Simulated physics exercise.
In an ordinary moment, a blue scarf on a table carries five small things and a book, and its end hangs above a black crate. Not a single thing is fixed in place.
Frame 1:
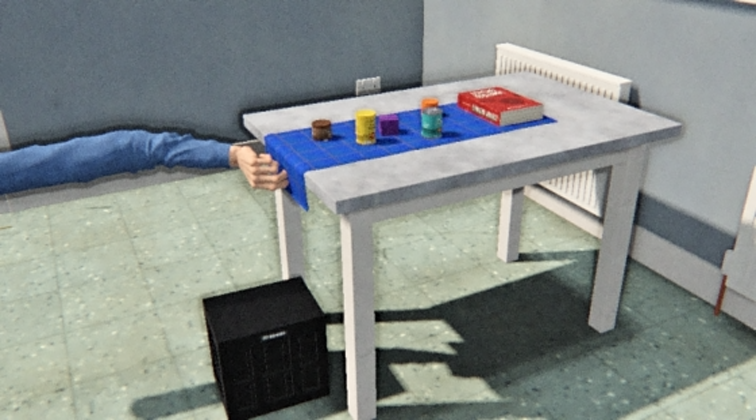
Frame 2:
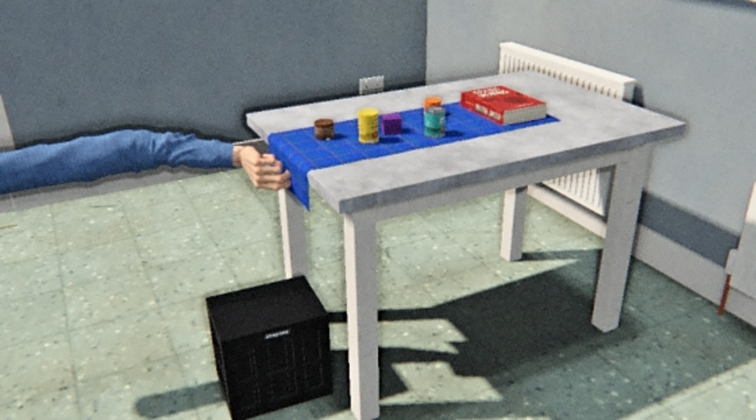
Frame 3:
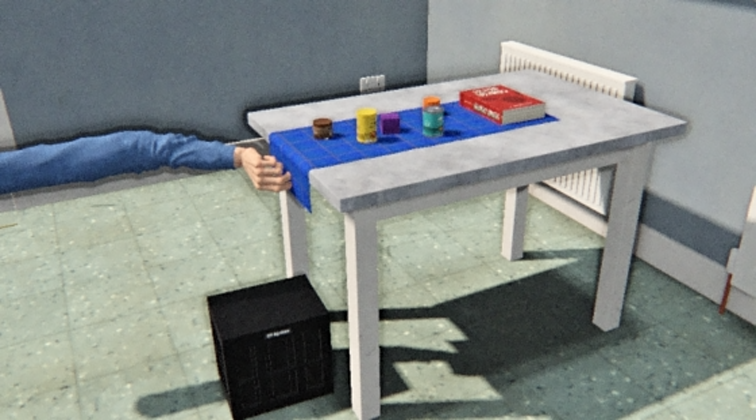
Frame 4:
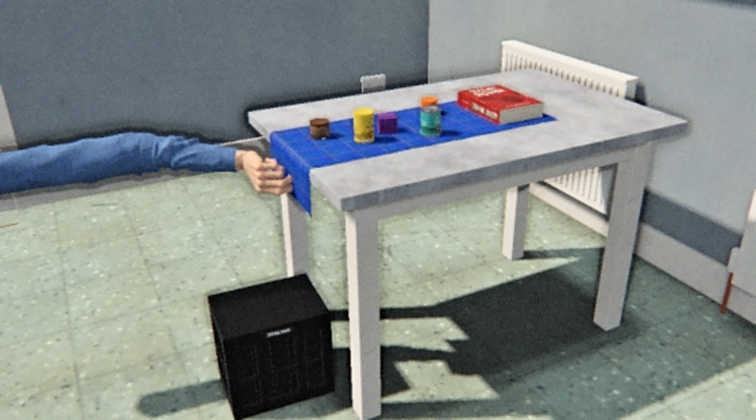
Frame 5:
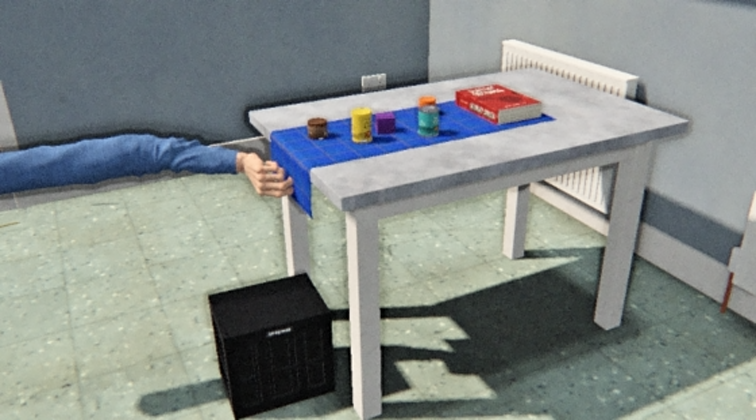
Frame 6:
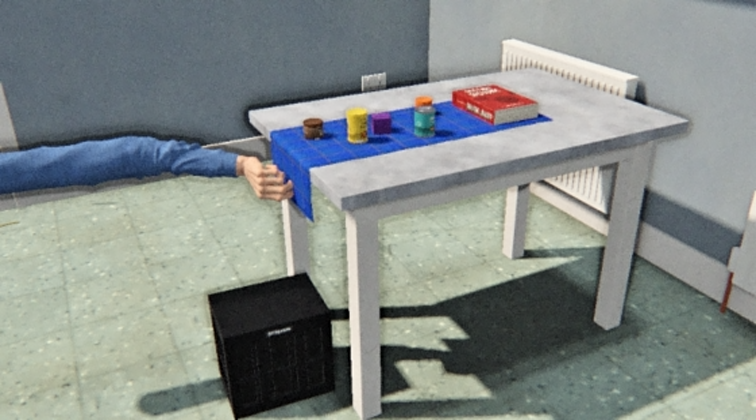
A hand in a blue sleeve gripped the end of a blue cloth above a black crate and drew it slightly down over the table's edge, shifting the small colourful containers and red book a little left.
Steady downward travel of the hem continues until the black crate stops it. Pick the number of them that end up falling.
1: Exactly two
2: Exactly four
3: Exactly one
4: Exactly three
Exactly three (4).
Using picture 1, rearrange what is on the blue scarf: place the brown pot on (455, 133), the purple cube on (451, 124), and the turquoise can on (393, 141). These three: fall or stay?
Result - brown pot still up, purple cube still up, turquoise can down.
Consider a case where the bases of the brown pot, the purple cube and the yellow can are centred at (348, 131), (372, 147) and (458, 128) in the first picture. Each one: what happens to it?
As for the brown pot, it tips off; the purple cube tips off; the yellow can stays where it is.
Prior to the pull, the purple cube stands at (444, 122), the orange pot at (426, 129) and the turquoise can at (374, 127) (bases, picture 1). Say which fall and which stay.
Here's the result: The purple cube remains in place, the orange pot remains in place and the turquoise can leaves the top.
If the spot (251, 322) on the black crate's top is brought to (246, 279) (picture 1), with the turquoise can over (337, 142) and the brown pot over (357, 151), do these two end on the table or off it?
The turquoise can does not stay aboard, and the brown pot does not stay aboard.
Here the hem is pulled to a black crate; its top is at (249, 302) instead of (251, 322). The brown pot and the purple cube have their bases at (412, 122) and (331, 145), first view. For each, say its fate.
First the brown pot: It is still up there. Then the purple cube: It ends off the top.
Soon after, hem near (294, 253); brown pot gone.
Then, hem on the crate; brown pot, yellow can and purple cube gone.
At rest, hem on the crate; brown pot, yellow can and purple cube gone. The count of fallen things is three.
